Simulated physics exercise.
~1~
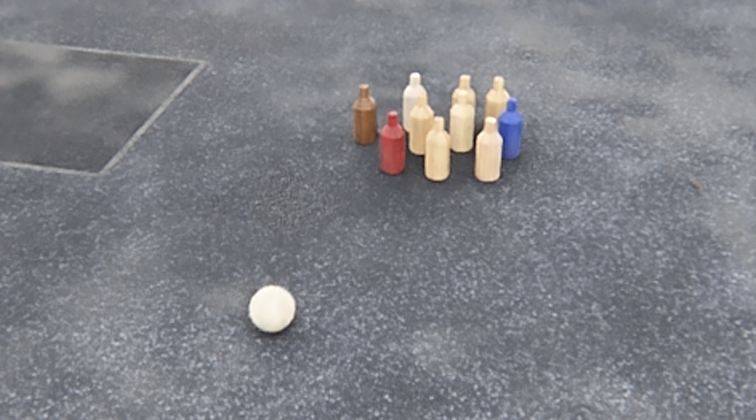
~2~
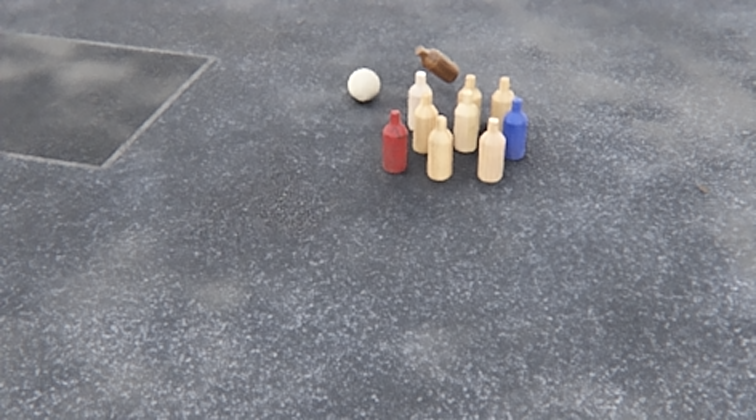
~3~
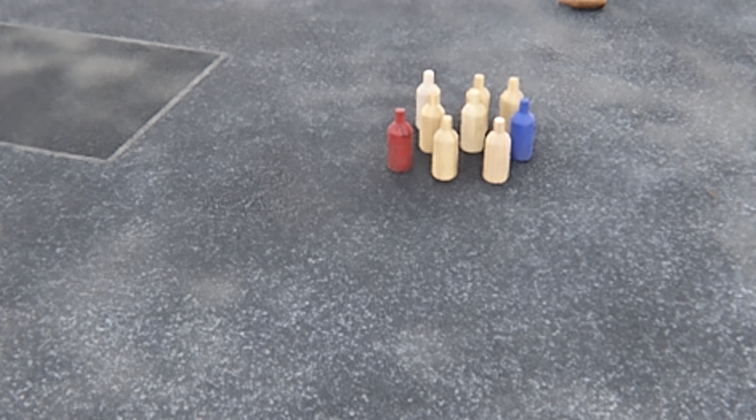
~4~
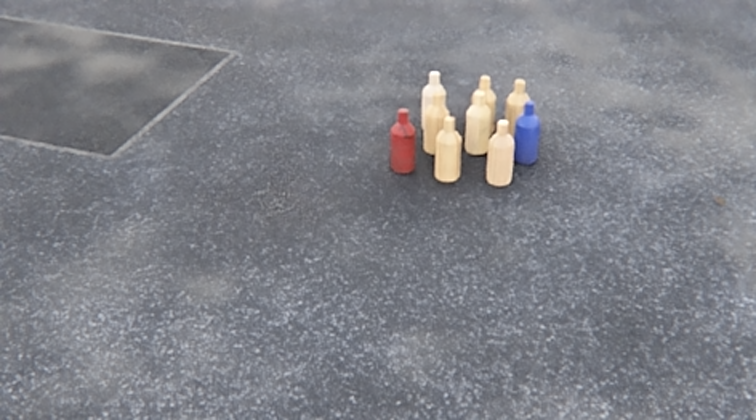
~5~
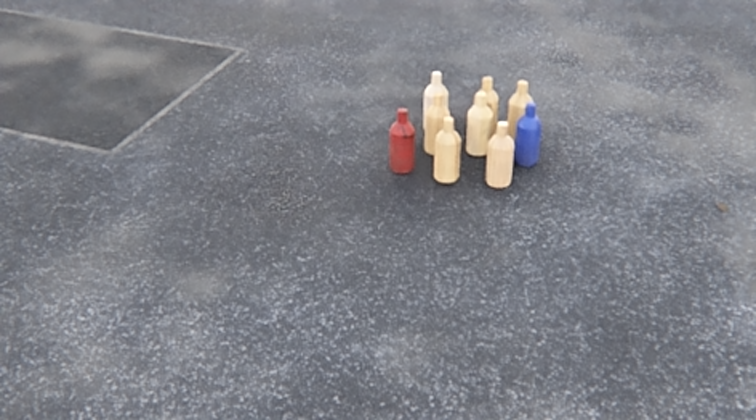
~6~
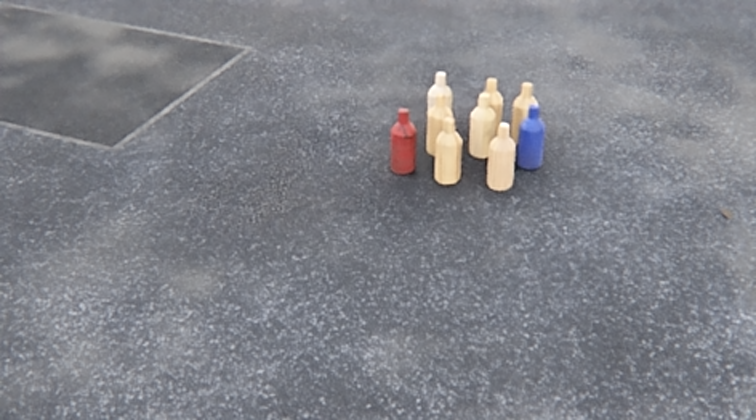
On dark tarmac, a pale ball knocks the brown skittle away, leaving the others standing.
